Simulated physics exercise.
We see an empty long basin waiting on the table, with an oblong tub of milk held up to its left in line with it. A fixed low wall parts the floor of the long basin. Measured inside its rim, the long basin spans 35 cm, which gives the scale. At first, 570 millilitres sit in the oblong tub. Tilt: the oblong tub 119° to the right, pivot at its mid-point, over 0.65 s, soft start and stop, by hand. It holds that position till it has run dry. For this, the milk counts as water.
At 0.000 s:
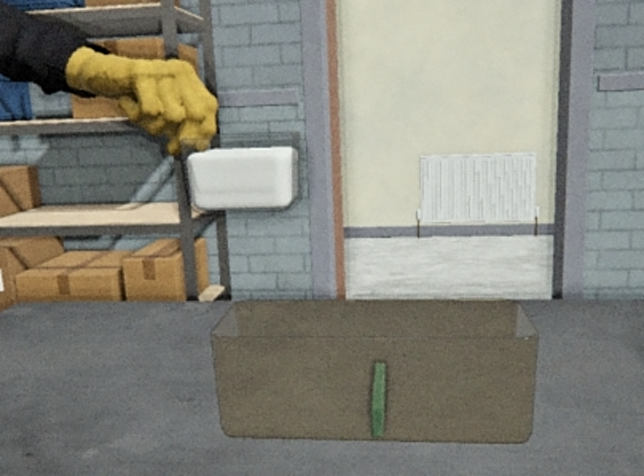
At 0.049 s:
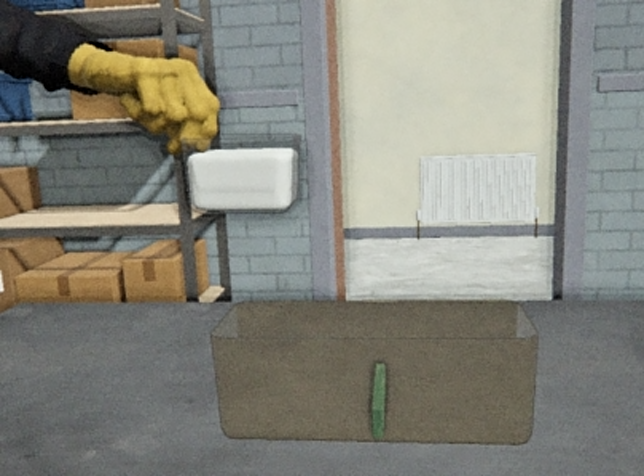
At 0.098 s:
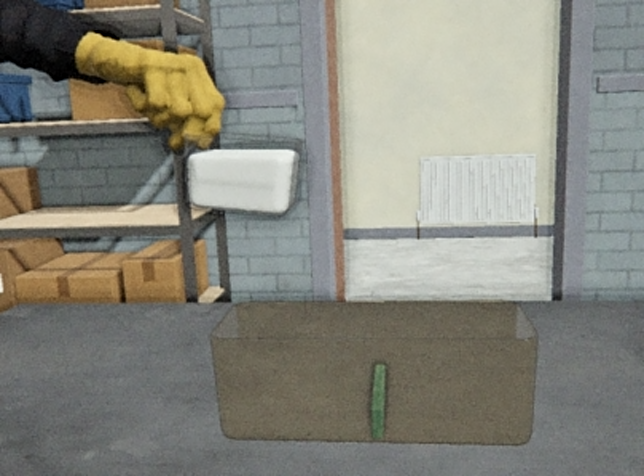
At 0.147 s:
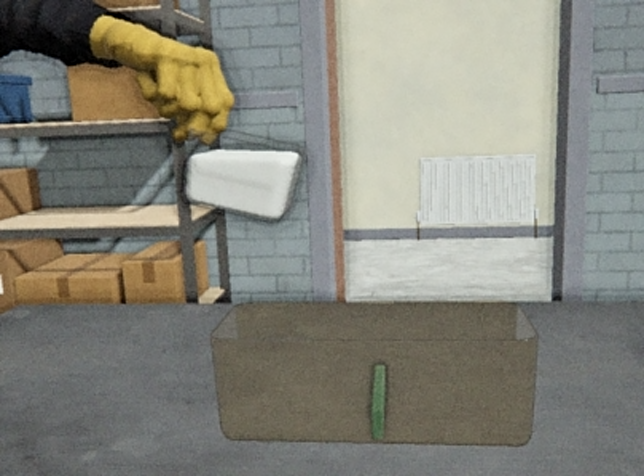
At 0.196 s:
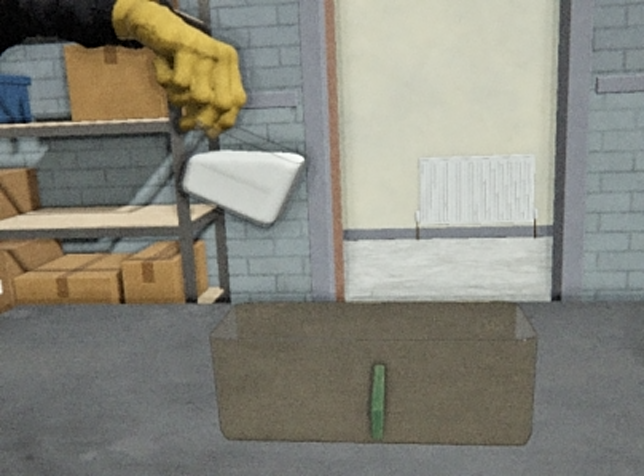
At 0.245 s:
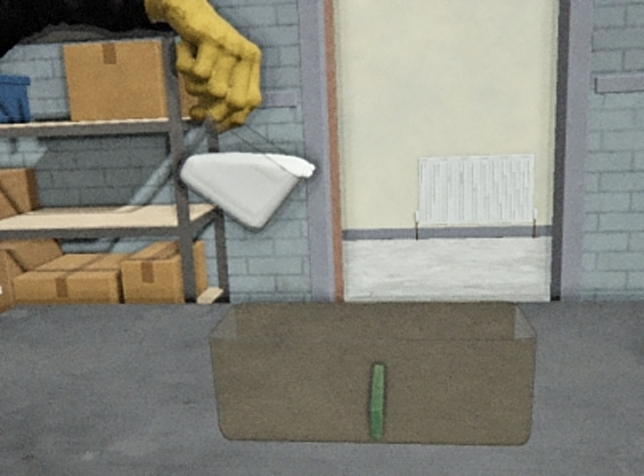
A yellow-gloved hand gradually tilts a white tub to the right above an empty basin.
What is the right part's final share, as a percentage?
About 31 per cent.
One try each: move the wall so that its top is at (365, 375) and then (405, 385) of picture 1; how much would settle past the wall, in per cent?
Respectively 50 and 15 %.
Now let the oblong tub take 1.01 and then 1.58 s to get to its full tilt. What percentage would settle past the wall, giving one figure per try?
The first try gives around 50 percent, the second around 55 percent.
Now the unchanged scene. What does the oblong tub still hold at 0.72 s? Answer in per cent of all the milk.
1 %.
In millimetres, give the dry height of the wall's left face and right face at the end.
Left side: Around 20 mm. Right side: Around 28 mm.
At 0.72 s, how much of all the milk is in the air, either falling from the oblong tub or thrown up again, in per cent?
Some 7 per cent.
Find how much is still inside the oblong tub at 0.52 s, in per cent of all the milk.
I'd estimate some 22 % remains.
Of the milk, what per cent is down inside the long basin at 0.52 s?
Near 28 in a hundred.
By 0.52 s the tilt is 107° and 21 per cent is still to pour, 17 is left of the wall and 10 right of it.
By 0.72 s the tilt is 119° and 1 per cent is still to pour, 66 is left of the wall and 26 right of it.
By 0.92 s the tilt is 119° and 0 per cent is still to pour, 65 is left of the wall and 30 right of it.
By 1.15 s the tilt is 119° and 0 per cent is still to pour, 66 is left of the wall and 31 right of it.
At rest 66 per cent lies left of the wall, 31 right of it and 3 outside.
